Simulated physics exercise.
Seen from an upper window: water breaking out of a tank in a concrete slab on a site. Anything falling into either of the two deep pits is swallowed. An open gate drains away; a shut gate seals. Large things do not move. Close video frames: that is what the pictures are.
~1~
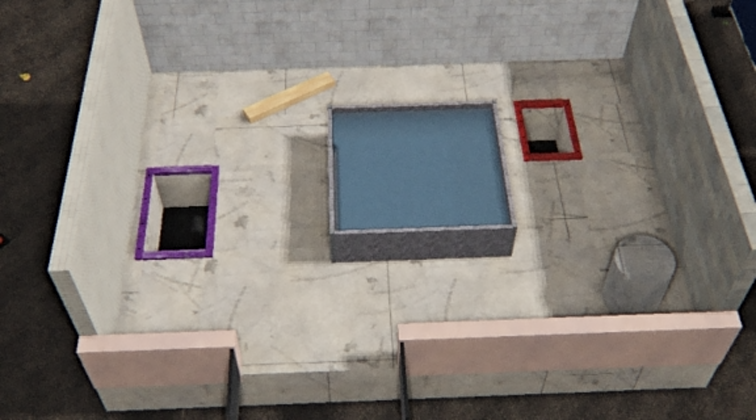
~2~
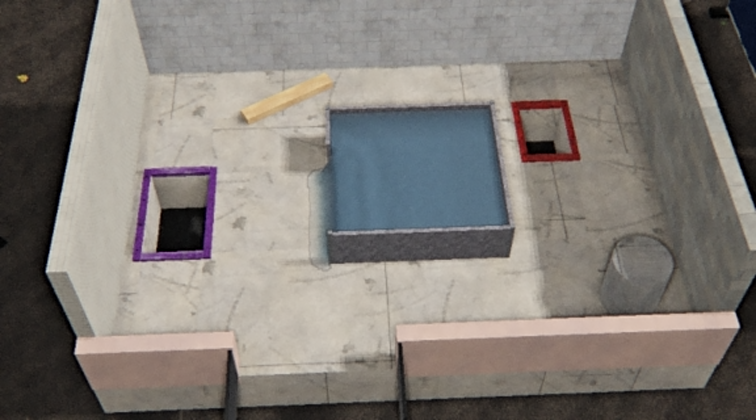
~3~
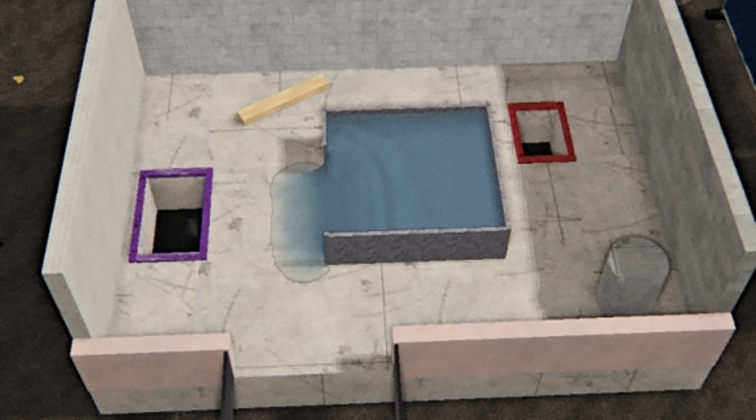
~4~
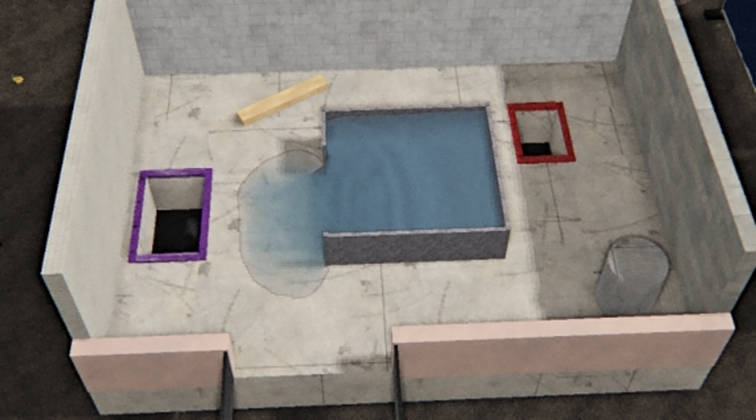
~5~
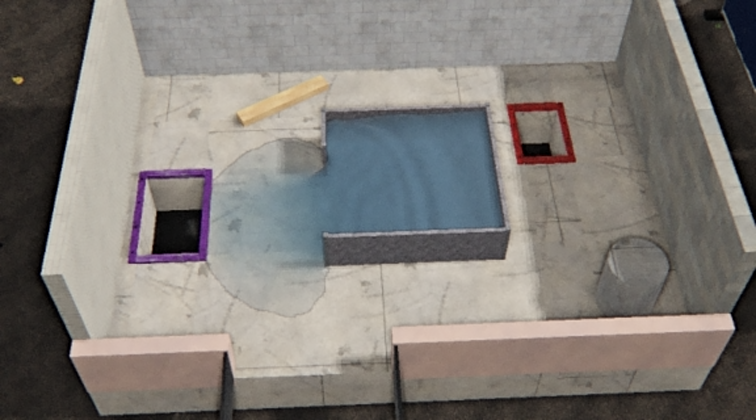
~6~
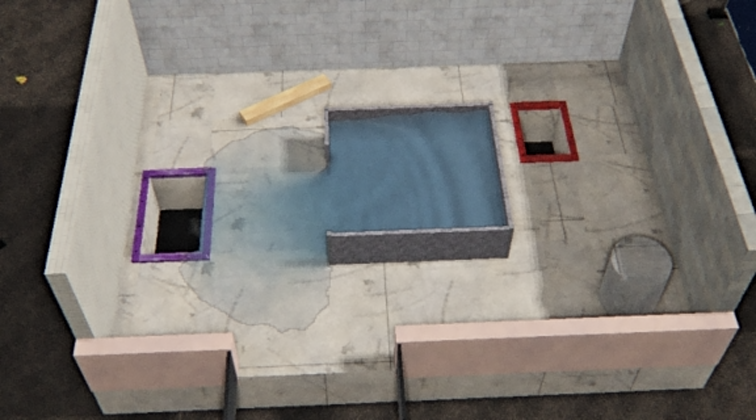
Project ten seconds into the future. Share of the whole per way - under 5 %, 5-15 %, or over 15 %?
The gate drains a share of five to fifteen per cent; the purple pit drains a share exceeding fifteen per cent; the red pit drains a share short of five per cent.
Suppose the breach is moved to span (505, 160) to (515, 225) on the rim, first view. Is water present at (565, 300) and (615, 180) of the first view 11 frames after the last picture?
Result, point by point: Inundated; inundated.
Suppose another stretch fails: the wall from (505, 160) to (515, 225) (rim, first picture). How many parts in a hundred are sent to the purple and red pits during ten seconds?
Out of every hundred parts, purple takes 4 and red takes 6.
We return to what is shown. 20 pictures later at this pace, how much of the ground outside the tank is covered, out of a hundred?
Estimated share: About 35 %.
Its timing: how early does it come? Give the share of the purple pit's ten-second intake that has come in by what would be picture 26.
Some 60 per cent.
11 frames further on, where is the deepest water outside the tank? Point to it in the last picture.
My best guess is roughly (113, 343).
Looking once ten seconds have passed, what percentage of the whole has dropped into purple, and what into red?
About 46 %, then about 0 %.
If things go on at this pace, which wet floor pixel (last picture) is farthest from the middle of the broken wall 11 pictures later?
My pick would be pixel (148, 81).
A moment on, water covers 25 % of the floor; the gate 0 %, the purple pit 7 %, the red pit 0 %.
Next, water covers 30 % of the floor; the gate 0 %, the purple pit 15 %, the red pit 0 %.
Then, water covers 35 % of the floor; the gate 1 %, the purple pit 27 %, the red pit 0 %.
Later, water covers 50 % of the floor; the gate 4 %, the purple pit 39 %, the red pit 0 %.
In the end, water covers 75 % of the floor; the gate 9 %, the purple pit 45 %, the red pit 0 %.
